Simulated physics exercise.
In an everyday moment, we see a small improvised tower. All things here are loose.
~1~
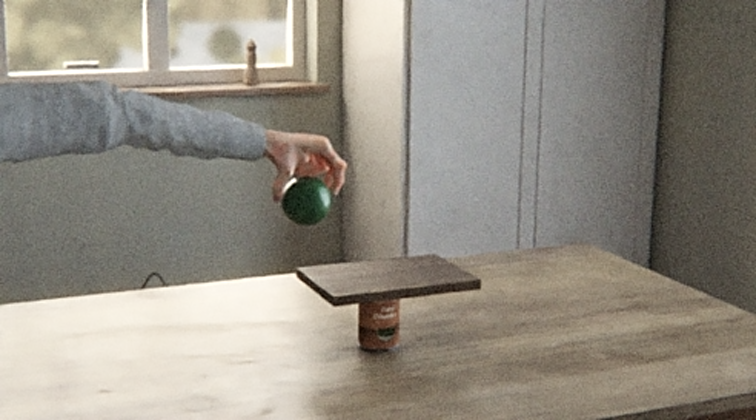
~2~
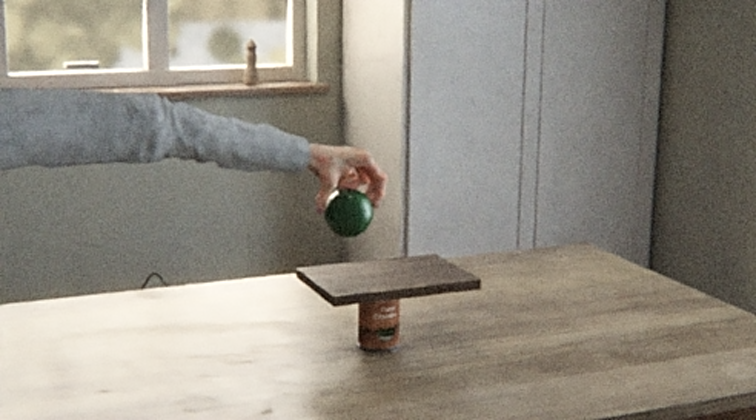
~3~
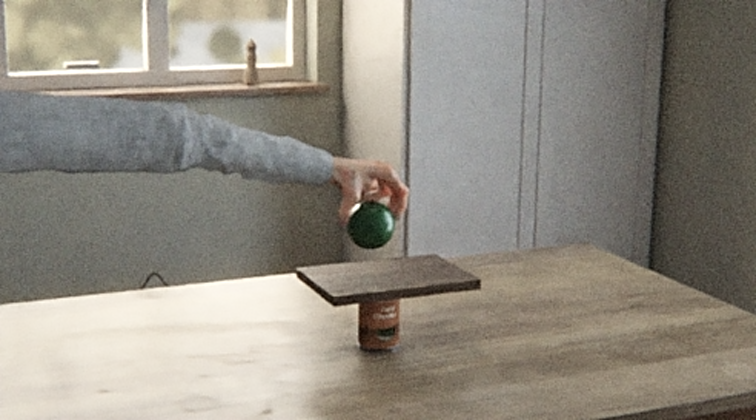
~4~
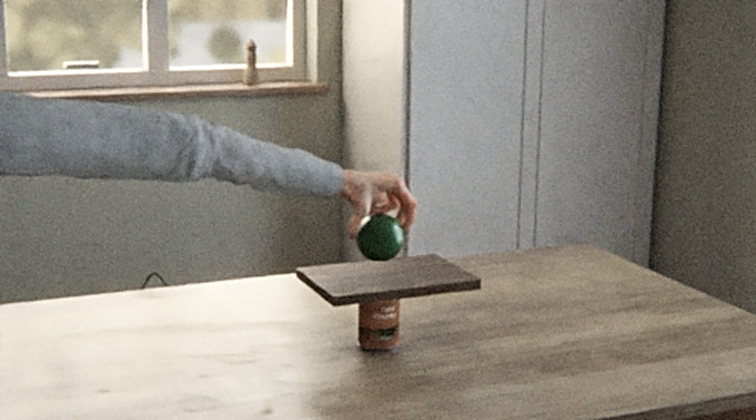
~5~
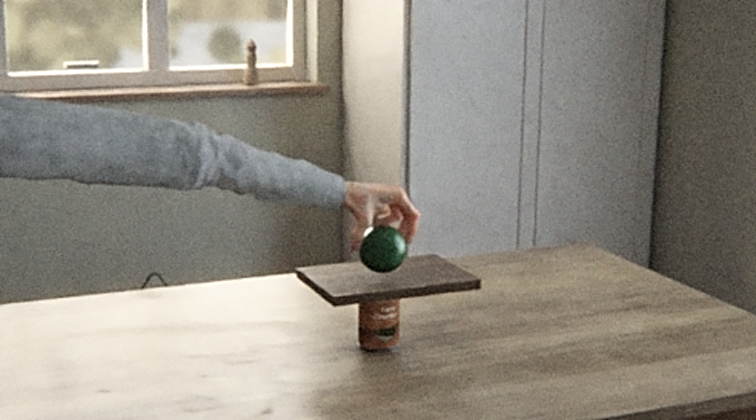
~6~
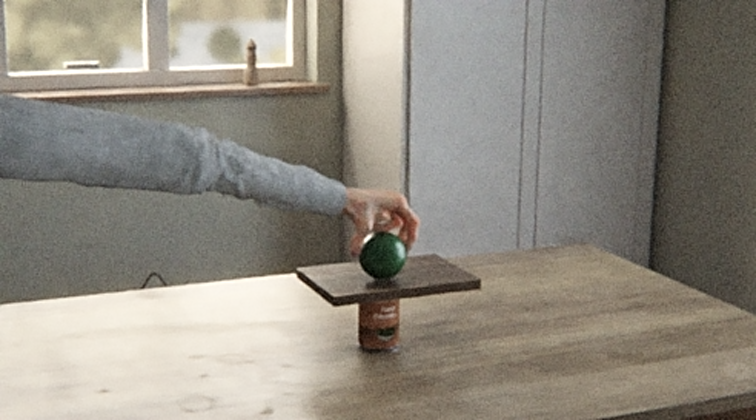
To begin with, a hand in a grey-blue sleeve holds a round green apple above and to the left of a brown board resting on a small can on a wooden table. The arm moves right while lowering the apple, then brings it down onto the board, fingers still around it.
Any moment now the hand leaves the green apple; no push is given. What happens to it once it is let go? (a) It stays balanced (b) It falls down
It stays balanced.
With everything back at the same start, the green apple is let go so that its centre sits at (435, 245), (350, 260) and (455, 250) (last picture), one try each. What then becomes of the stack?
So, first it tips over, next it stays steady, and last it tips over.
Then, 0.80 s on from there, no change.
Then, 1.70 s on from there, green apple resting near (382, 256).
In the end, all 3 unmoved. At the end, from the last picture's camera, green apple near (382, 256). The stack stays up.
